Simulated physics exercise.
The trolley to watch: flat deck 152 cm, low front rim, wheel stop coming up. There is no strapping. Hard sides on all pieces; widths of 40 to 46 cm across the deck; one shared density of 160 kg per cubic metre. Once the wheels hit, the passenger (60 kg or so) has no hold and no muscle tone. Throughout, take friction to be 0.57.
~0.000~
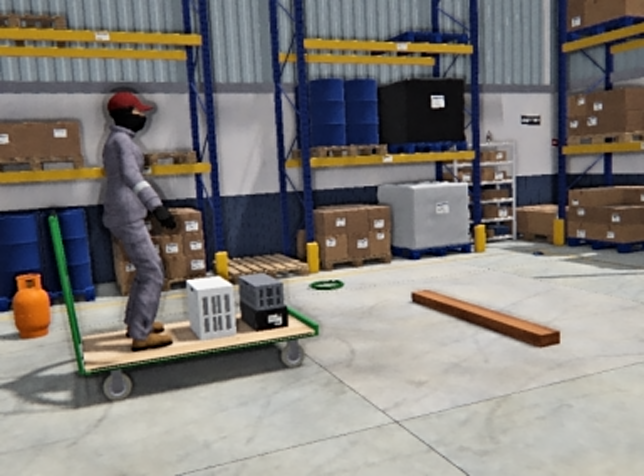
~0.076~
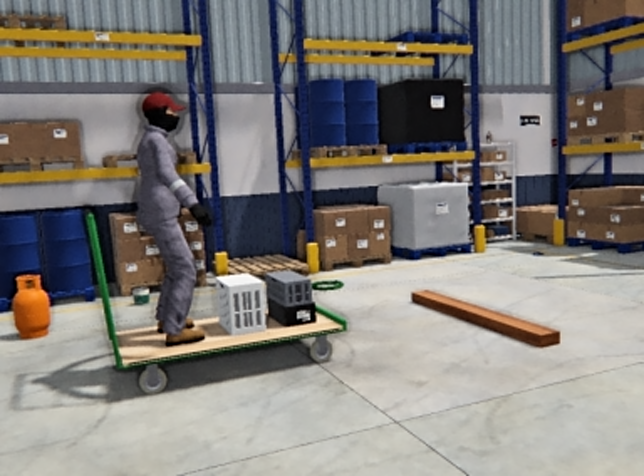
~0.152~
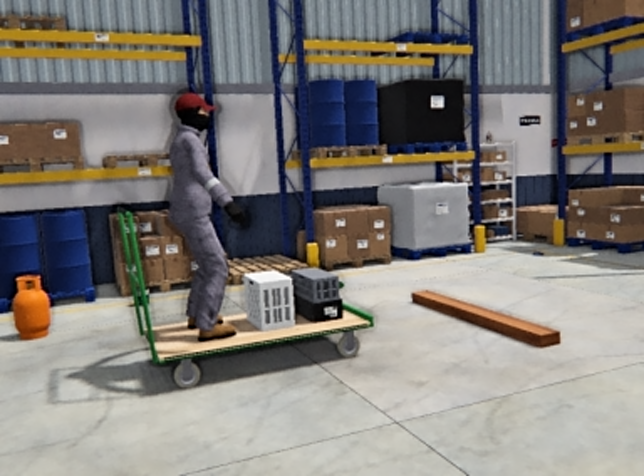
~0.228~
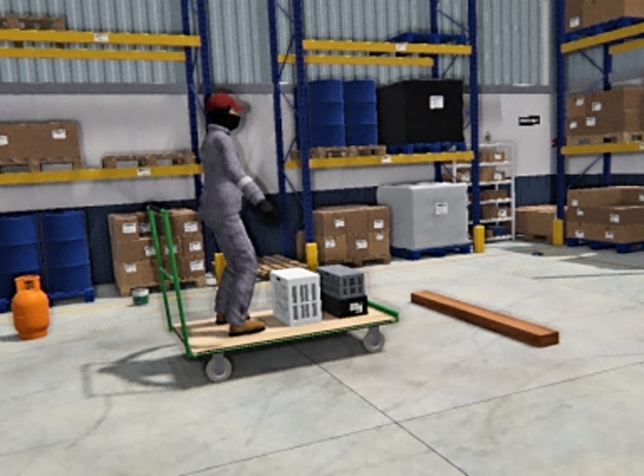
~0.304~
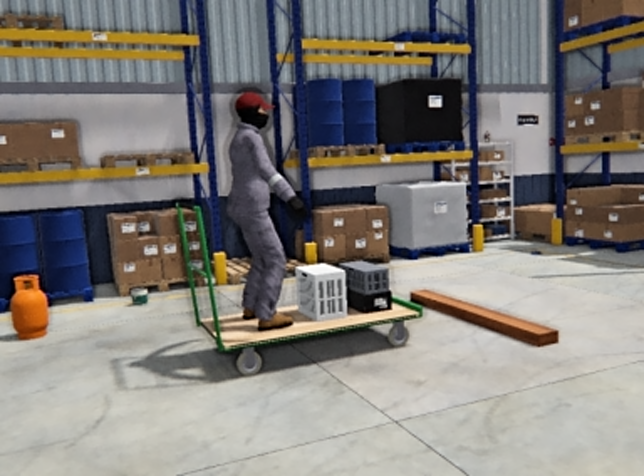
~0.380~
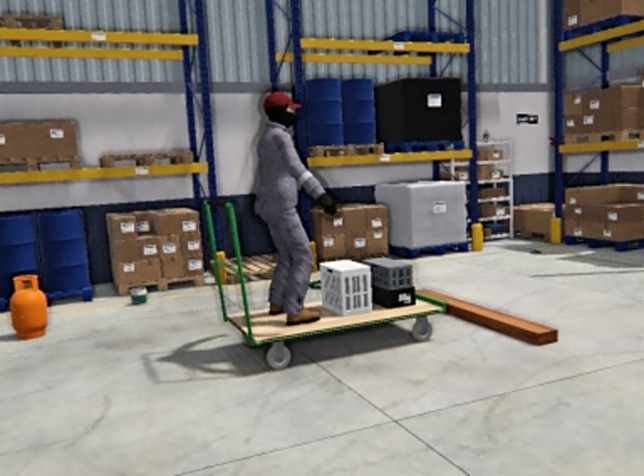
The clip opens on a figure in grey coveralls and a red cap standing on a green-railed flat trolley in a warehouse, behind a white crate and darker crates. The trolley rolls steadily right across the floor, carrying them past shelving and nearer a long brown beam.
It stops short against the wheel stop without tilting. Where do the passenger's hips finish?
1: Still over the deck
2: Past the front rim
2.
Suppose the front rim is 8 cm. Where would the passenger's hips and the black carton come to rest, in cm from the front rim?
In that case hips 10 past, black 20 behind.
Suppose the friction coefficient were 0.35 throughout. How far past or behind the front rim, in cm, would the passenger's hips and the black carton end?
So the hips finish 120 beyond the front rim while the black load stays 20 short of it.
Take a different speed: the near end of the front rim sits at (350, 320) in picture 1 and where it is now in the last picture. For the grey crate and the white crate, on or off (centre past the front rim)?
With that change you'd find grey shed and white retained.
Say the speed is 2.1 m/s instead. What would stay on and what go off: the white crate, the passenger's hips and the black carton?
In that case white on, hips on, black on.
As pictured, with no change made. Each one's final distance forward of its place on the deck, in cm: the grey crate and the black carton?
Grey 130, black 10; both in cm.
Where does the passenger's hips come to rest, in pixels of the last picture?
Roughly at (478, 284).
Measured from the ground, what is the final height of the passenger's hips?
They end up some 15 cm off the ground.
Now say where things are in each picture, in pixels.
The first picture shows hips (126, 220), white crate (211, 307), rim corner (317, 331); 165 cm still to roll.
The second picture shows hips (159, 217), white crate (240, 303), rim corner (345, 326); 143 cm still to roll.
The third picture shows hips (191, 215), white crate (269, 300), rim corner (372, 322); 121 cm still to roll.
The fourth picture shows hips (221, 213), white crate (295, 296), rim corner (397, 318); 99 cm still to roll.
The fifth picture shows hips (250, 210), white crate (321, 292), rim corner (421, 313); 77 cm still to roll.
The sixth picture shows hips (277, 207), white crate (345, 287), rim corner (445, 308); 55 cm still to roll. Speed about 2.9 m/s.
Impact comes at 0.57 s.
After 0.82 s the passenger's hips are 58 cm behind the rim, near (412, 217) in the last picture's view.
After 1.12 s the passenger's hips are 20 cm behind the rim, near (451, 244) in the last picture's view.
After 1.57 s the passenger's hips are 22 cm past the rim, near (491, 268) in the last picture's view.
When all is still (4.6 s), past the rim, grey crate and the passenger's hips; behind it, white crate and black carton.
